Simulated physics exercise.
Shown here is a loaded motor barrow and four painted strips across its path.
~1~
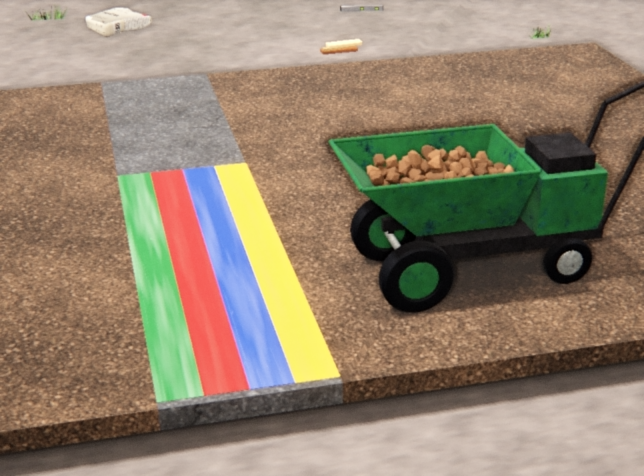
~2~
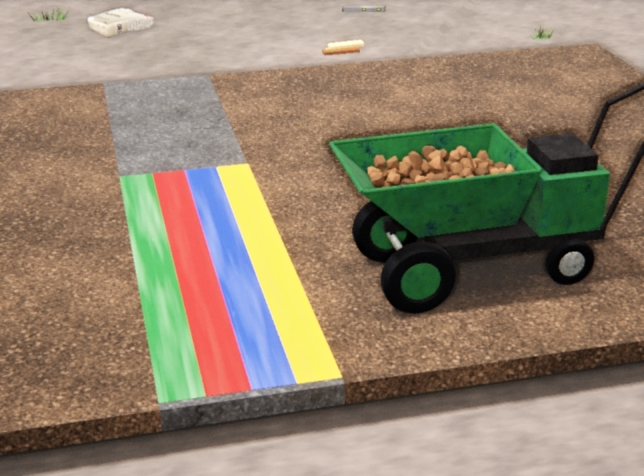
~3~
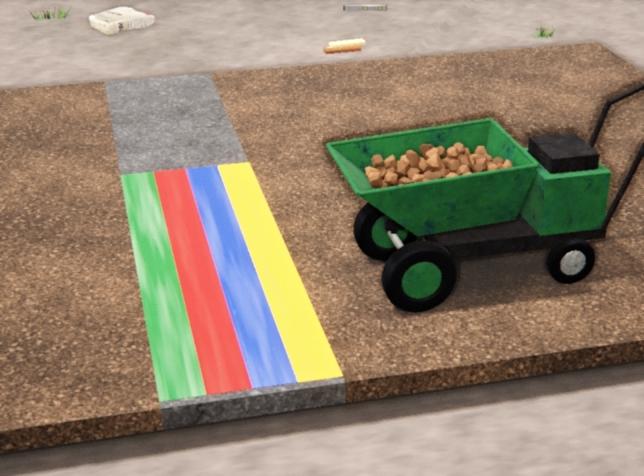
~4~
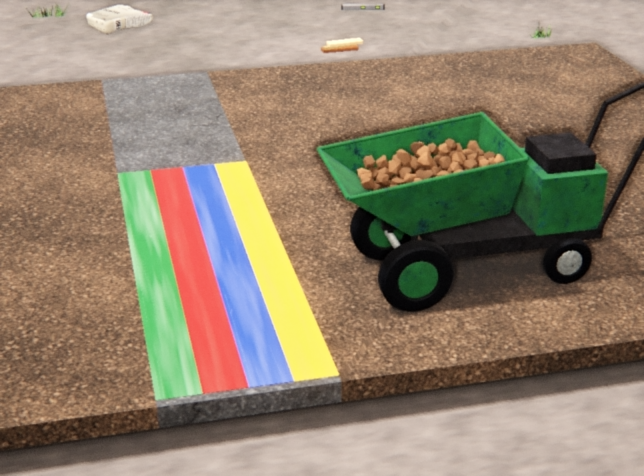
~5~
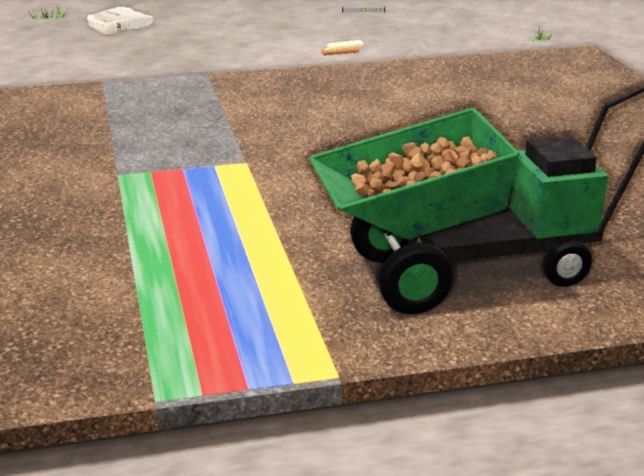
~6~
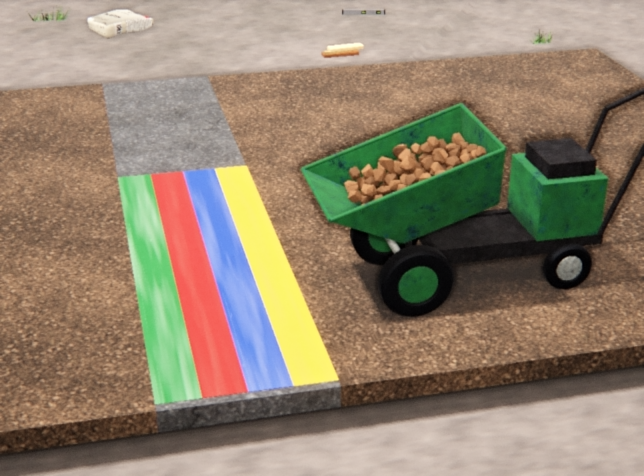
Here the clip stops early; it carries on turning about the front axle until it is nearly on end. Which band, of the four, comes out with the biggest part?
The blue band comes out ahead.
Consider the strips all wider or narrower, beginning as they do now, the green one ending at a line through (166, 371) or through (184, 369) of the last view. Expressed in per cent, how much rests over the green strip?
Roughly 10 per cent first, then 10 per cent.
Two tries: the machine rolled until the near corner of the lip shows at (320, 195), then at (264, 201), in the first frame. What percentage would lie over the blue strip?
First spot: About 20 percent; second spot: About 0 percent.
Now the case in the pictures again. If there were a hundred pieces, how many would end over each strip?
So the yellow strip ends with 15 %, the blue strip with 35 %, the red strip with 15 % and the green strip with 5 %.
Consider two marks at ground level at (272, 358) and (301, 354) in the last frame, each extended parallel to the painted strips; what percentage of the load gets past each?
That's 50 per cent for the first and 70 per cent for the second.
Soon after the last picture, skip tipped steeply; all in the skip.
A little later, skip tipped steeply; about two thirds in the skip; a small part over the yellow strip; about a quarter over the blue strip; a stray few over the red strip.
Later still, skip tipped right over; about a quarter in the skip; a small part over the yellow strip; about a third over the blue strip; a small part over the red strip; a small part over the green strip; a stray few off the paint.
At rest, skip tipped right over; about a quarter in the skip; a small part over the yellow strip; about a third over the blue strip; a small part over the red strip; a small part over the green strip; a stray few off the paint.
